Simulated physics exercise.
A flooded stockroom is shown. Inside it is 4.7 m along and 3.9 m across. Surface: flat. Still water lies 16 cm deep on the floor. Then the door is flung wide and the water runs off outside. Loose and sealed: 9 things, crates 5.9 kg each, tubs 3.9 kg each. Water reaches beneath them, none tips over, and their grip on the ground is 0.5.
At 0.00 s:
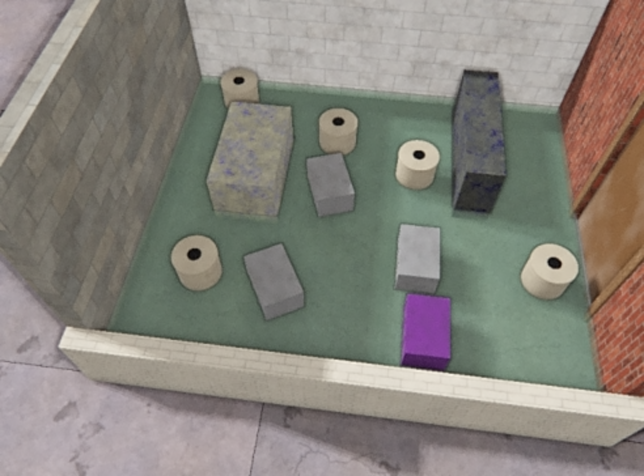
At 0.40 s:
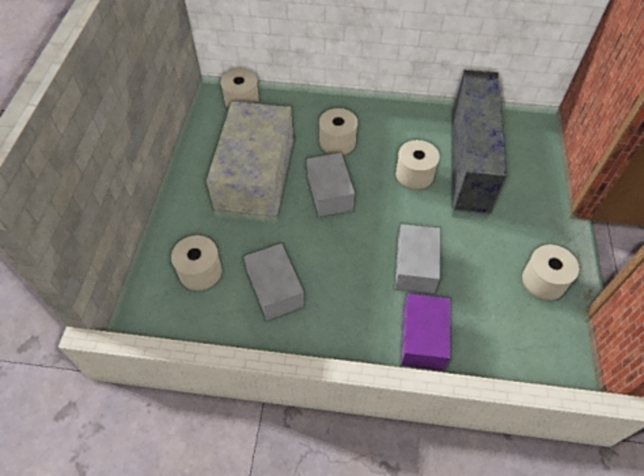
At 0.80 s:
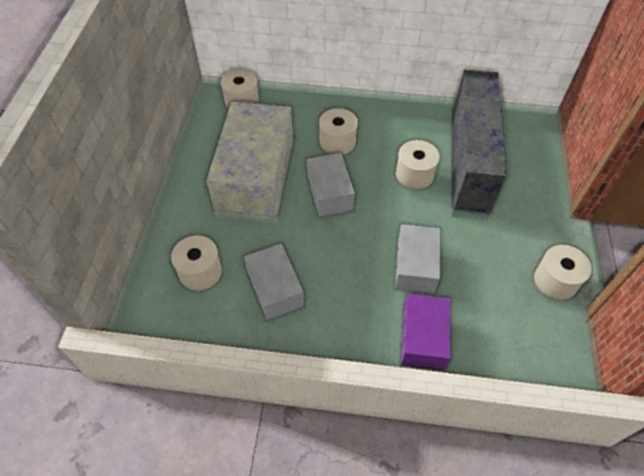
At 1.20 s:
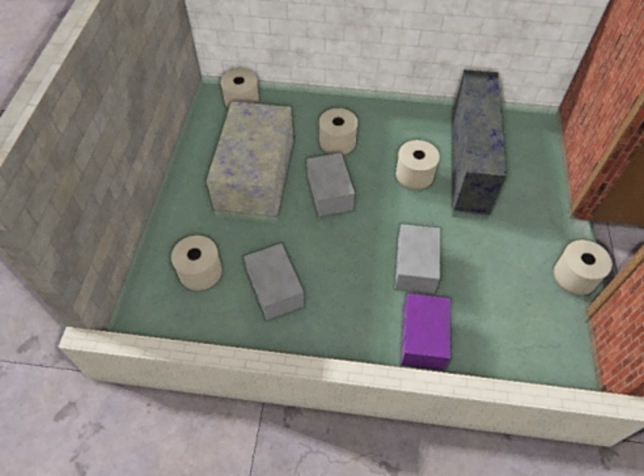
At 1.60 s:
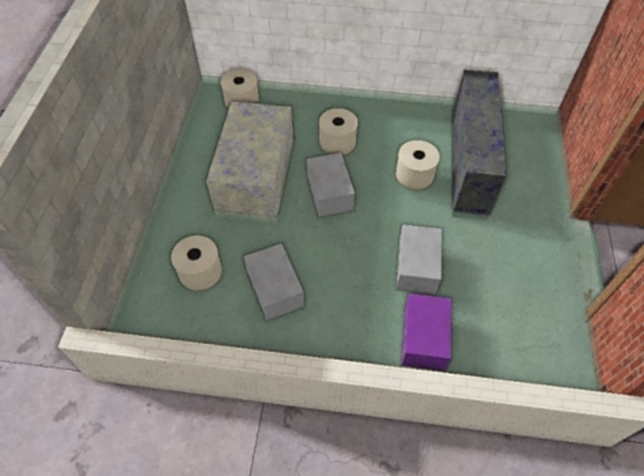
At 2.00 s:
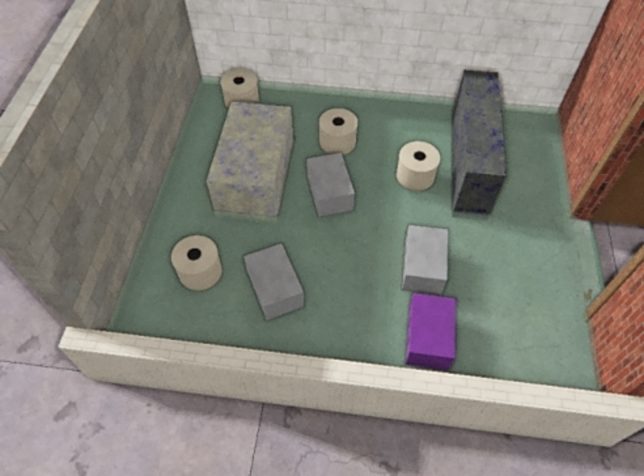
A walled room with a shallow layer of greenish water over its floor is seen from high above, the view staying fixed. Cream tubs with dark centres, grey crates, a purple crate at the lower right and two tall mottled blocks stand about. The brown door in the right brick wall opens, the right-hand tub drifts out through the gap, then the purple crate and the grey one behind it shift slightly right.
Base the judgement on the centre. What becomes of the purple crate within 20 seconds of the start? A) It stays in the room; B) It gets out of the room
B.
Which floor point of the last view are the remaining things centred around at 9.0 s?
Mean position: Approximately (391, 234).
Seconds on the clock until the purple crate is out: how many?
Somewhere near 9.0 s.
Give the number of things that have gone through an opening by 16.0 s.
4 of them.
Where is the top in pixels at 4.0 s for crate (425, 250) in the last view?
Near (479, 264).
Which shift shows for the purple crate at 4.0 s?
50 cm, give or take.
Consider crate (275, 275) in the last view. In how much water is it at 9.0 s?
I'd say some 12 cm.
After 4.0 s the purple crate is near (482, 330), 0.5 m from its start, afloat; 1 of 9 are out; 8 afloat.
After 9.0 s the purple crate is near (616, 272), 2.0 m from its start, afloat; 2 of 9 are out; 7 afloat.
After 16.0 s the purple crate has gone out; 4 of 9 are out; 5 afloat.
After 20.0 s the purple crate has gone out; 5 of 9 are out; 4 afloat.
